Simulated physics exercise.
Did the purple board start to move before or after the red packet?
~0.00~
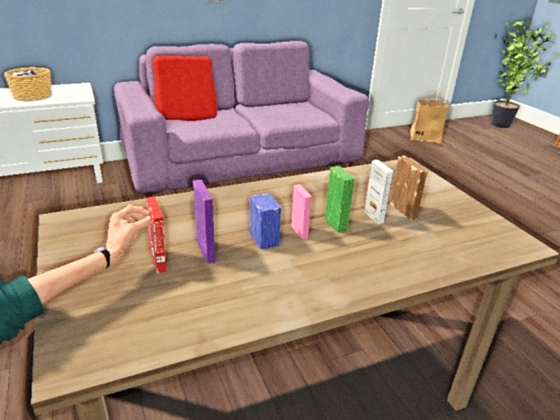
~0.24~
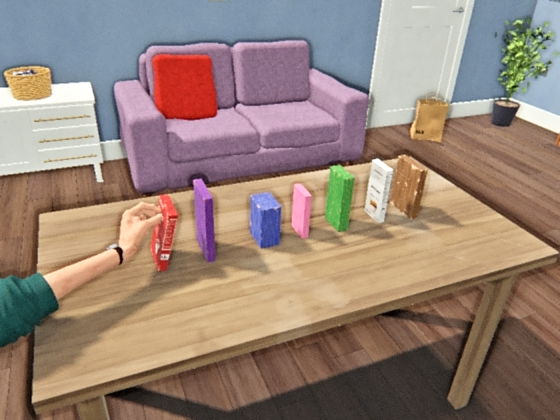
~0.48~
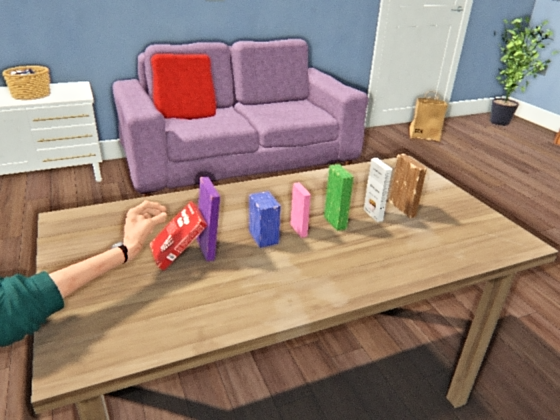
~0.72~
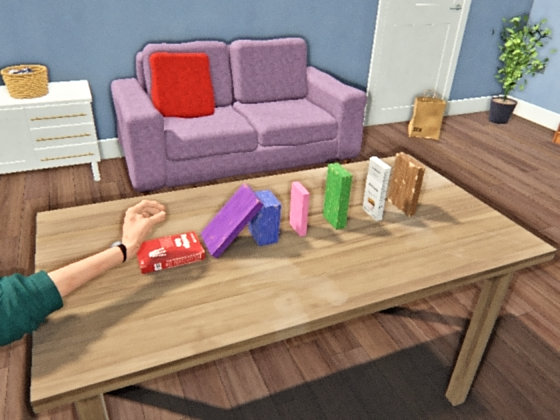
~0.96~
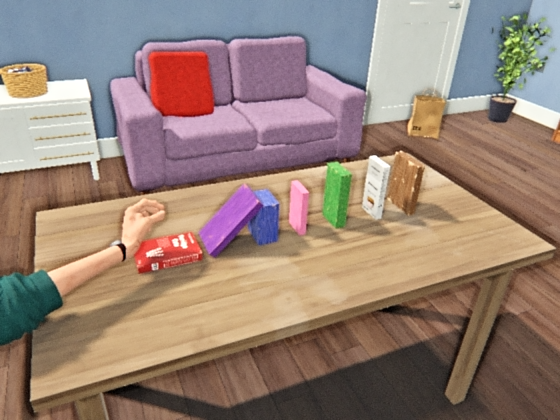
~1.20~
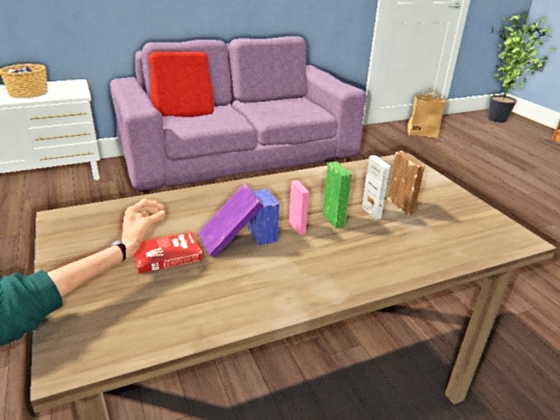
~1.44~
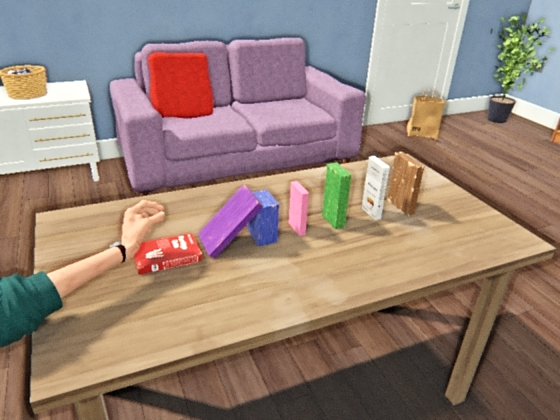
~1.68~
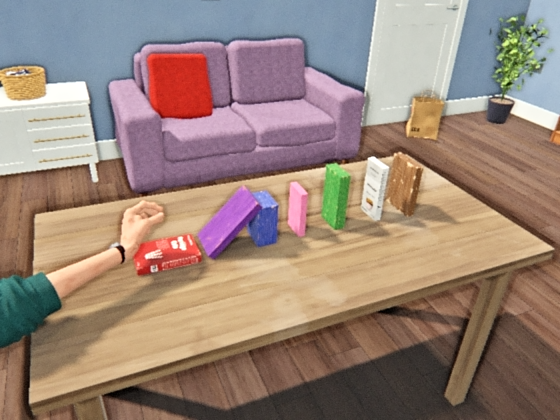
The purple board started to move after the red packet. The packet was already tipping while the board still stood upright.
